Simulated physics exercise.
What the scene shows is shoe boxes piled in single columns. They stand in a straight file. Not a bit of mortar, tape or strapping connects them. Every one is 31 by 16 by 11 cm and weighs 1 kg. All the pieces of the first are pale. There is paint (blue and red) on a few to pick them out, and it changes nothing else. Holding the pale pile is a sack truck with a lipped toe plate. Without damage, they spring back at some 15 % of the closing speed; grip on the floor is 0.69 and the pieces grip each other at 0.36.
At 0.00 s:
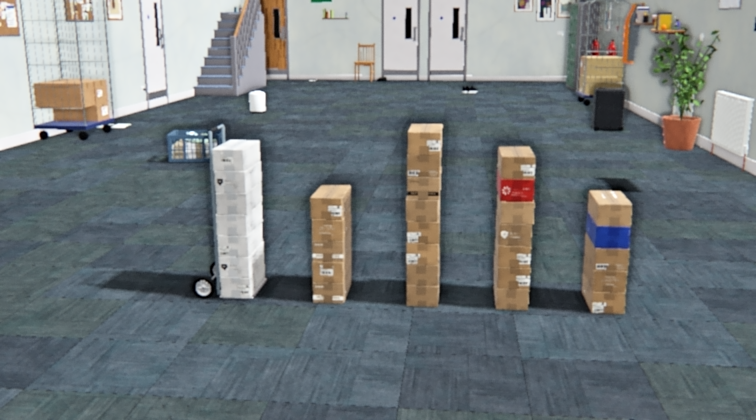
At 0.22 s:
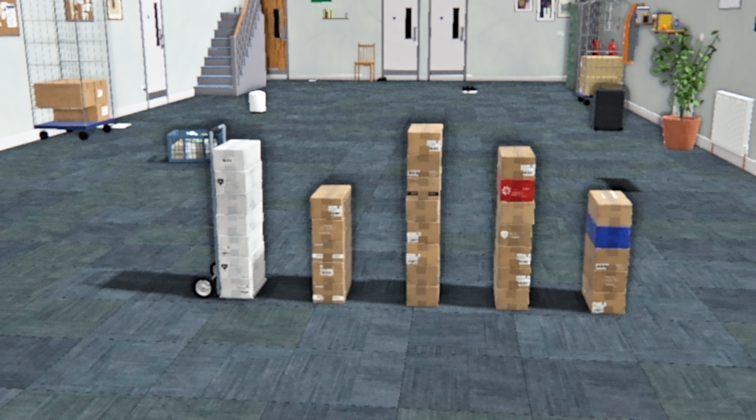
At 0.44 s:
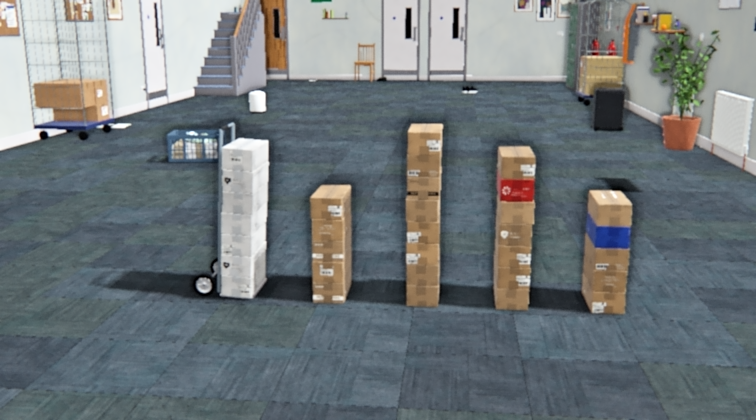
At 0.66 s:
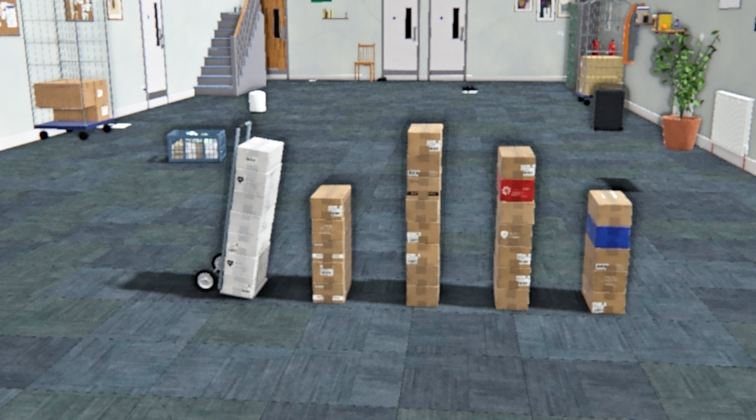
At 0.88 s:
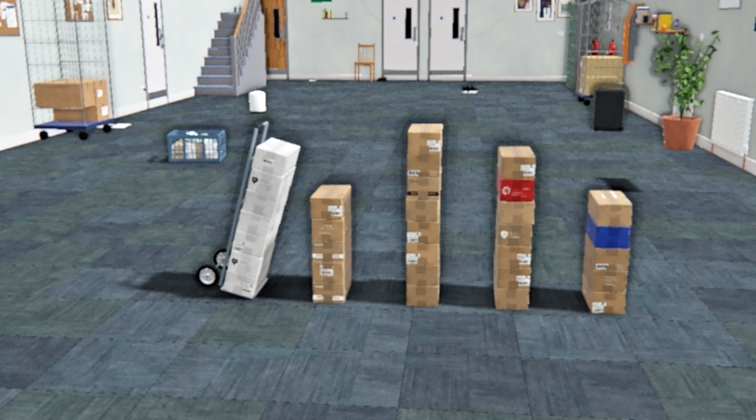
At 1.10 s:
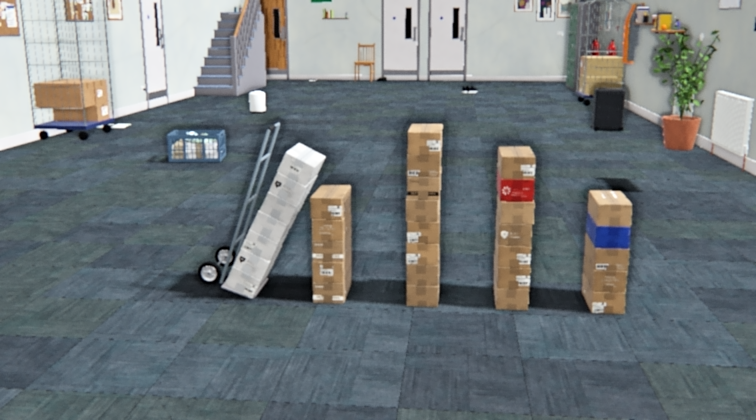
We see five single-column stacks of boxes in a row on a carpeted floor; the sack truck at the left tilts rightward with the pale stack, which leans increasingly toward the shorter brown stack beside it while the others stay still.
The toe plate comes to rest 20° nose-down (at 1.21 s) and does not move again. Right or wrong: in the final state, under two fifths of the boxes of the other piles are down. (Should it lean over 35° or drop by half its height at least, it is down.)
Wrong; more than two fifths are down.
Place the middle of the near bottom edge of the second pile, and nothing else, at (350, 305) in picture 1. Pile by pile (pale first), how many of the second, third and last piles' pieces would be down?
Second 4, third 7, last 4 down.
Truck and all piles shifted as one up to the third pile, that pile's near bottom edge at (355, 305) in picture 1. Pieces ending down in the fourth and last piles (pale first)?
Pile by pile, fourth 6 and last 5.
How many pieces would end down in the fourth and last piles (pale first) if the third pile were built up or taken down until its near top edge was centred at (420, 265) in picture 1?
Fourth 0, last 0.
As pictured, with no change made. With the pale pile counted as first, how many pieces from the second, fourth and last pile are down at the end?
For the second pile 5, for the fourth pile 7, for the last pile 4.
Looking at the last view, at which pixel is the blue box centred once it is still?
Somewhere around pixel (747, 290).
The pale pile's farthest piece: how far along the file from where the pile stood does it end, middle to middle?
Distance along: Near 85 cm.
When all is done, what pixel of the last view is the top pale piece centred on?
Close to (399, 239).
After 1.86 s, 7 of the pale pile down; 5 of the 25 other boxes down.
After 2.76 s, 7 of the pale pile down; 20 of the 25 other boxes down; blue box 11° from how it stood; red box 4° from how it stood, 10 cm lower.
In the end (4.5 s), 7 of the pale pile down; 24 of the 25 other boxes down; blue box on its side; red box 41° from how it stood, 41 cm lower. That is 96 per cent. From the last view, middles, blue box near (747, 290), red box near (731, 266).
